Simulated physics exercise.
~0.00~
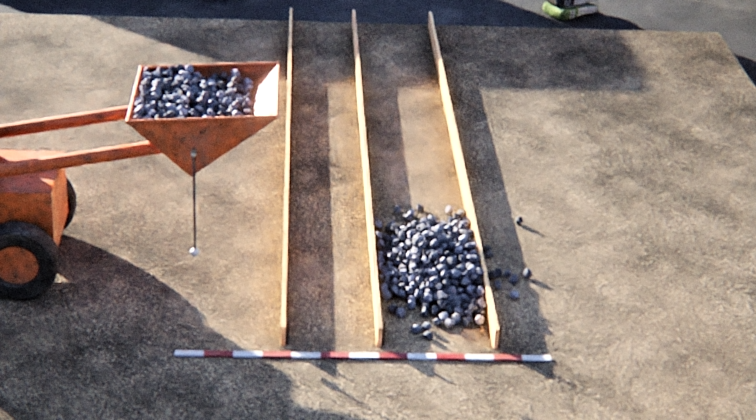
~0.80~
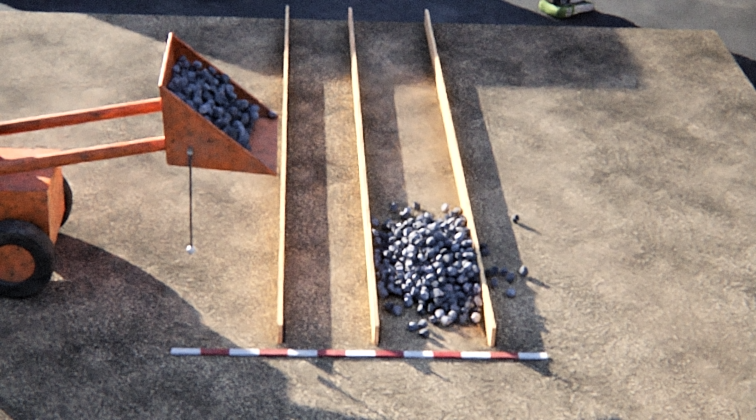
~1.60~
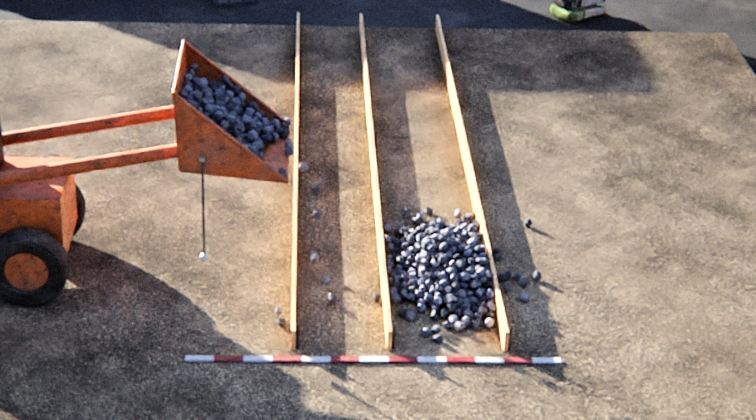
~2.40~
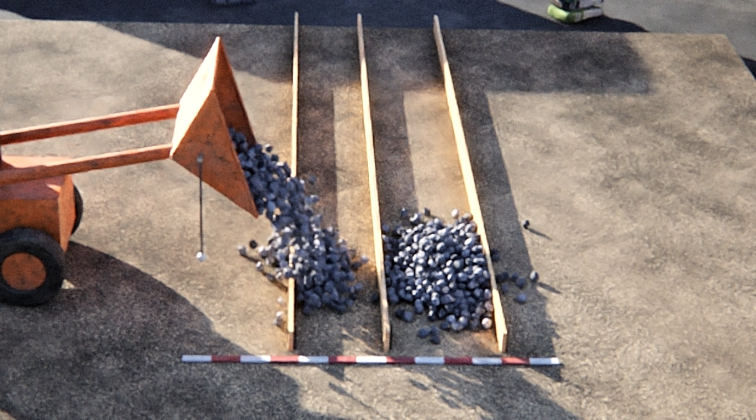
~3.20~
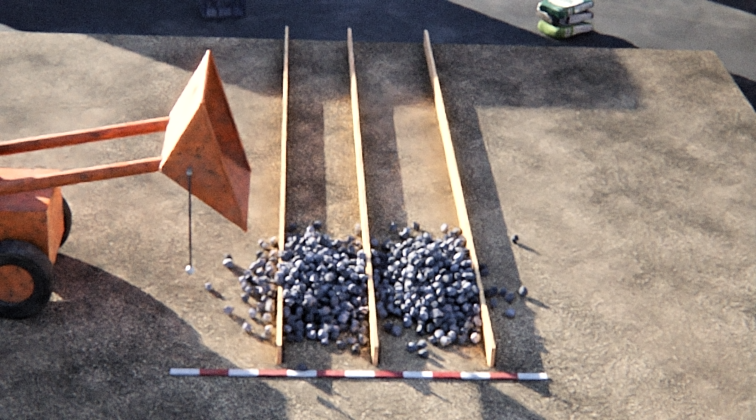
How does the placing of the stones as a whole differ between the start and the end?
At the start the stones are split between the raised bucket at the upper left and the right bay, but at the end they all lie on the ground, mostly across both bays. The middle of all the stones is therefore clearly lower and slightly further right than before.
